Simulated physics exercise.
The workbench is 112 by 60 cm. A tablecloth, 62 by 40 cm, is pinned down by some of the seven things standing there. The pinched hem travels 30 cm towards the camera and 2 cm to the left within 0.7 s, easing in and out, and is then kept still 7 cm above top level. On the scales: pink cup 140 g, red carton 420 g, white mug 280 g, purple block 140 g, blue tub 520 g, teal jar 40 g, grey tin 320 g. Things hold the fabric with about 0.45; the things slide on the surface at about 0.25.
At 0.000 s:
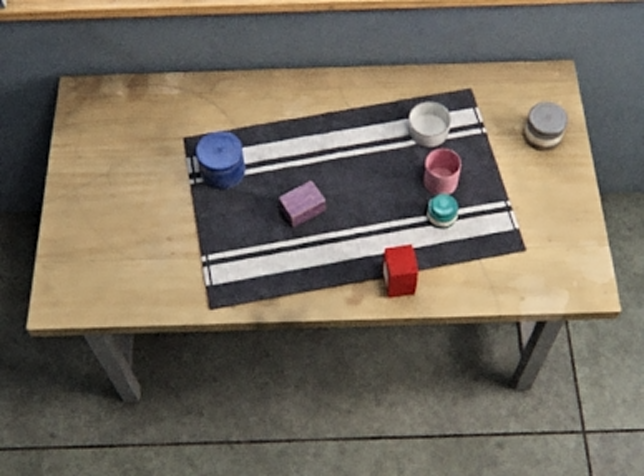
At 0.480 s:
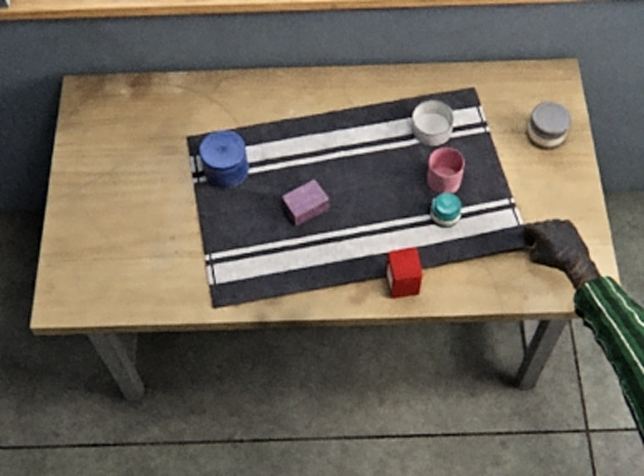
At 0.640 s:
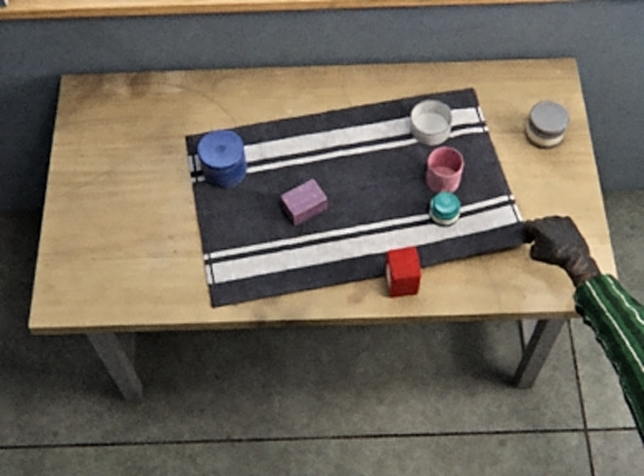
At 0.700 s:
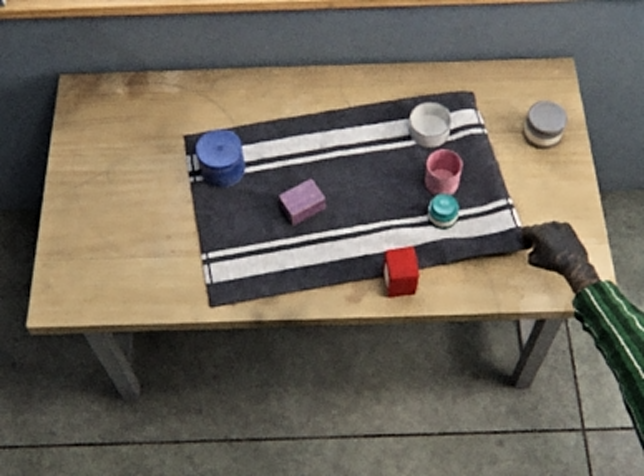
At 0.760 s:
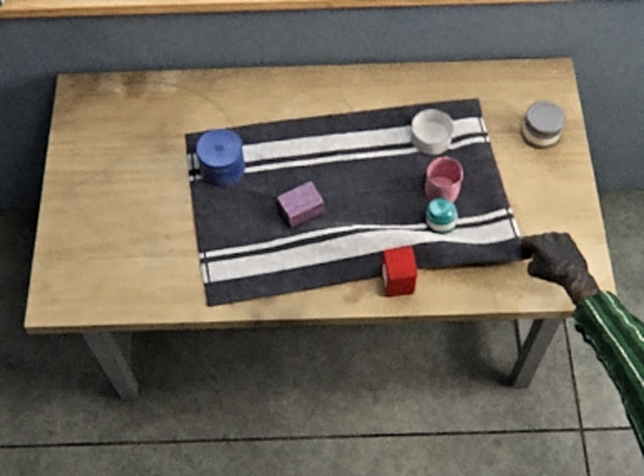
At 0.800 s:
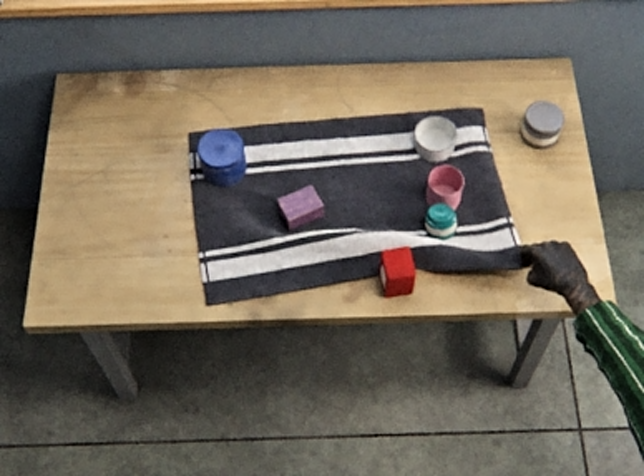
The clip opens on a wooden workbench with a dark striped cloth under cups, blocks and containers, and a grey tin beside it. A gloved hand in a green sleeve appears and pinches the cloth's near right corner, then draws it slightly, wrinkling the fabric as the white mug and pink cup shift towards the camera.
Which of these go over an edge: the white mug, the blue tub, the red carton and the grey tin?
Result: White mug remains up there, blue tub stays on, red carton falls off, grey tin keeps to the top.
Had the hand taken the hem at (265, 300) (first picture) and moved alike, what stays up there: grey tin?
In that case: Grey tin stays on.
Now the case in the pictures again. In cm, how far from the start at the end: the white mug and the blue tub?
About: White mug 35 cm, blue tub 20 cm.
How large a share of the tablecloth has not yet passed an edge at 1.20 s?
About 85 per cent.
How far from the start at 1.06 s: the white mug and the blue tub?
White mug 20 cm, blue tub 10 cm.
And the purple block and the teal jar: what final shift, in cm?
Purple block 20 cm, teal jar 25 cm.
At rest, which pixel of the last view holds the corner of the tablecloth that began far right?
Near (586, 236).
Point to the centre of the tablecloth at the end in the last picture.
Near (407, 275).
By 0.9 s, 100 % of the tablecloth is still over the top; white mug 13 cm off its start, blue tub 5 cm off its start, red carton 3 cm off its start.
By 1.1 s, 95 % of the tablecloth is still over the top; white mug 21 cm off its start, blue tub 11 cm off its start, red carton 6 cm off its start.
By 1.2 s, 85 % of the tablecloth is still over the top; white mug 30 cm off its start at (512, 229), blue tub 16 cm off its start at (293, 171), red carton 11 cm off its start at (395, 333).
By 1.3 s, 75 % of the tablecloth is still over the top; white mug 33 cm off its start, blue tub 19 cm off its start, red carton over the edge.
By 2.9 s, 70 % of the tablecloth is still over the top; white mug 34 cm off its start at (523, 244), red carton over the edge, blue tub 19 cm off its start at (306, 175), grey tin 0 cm off its start at (545, 116).
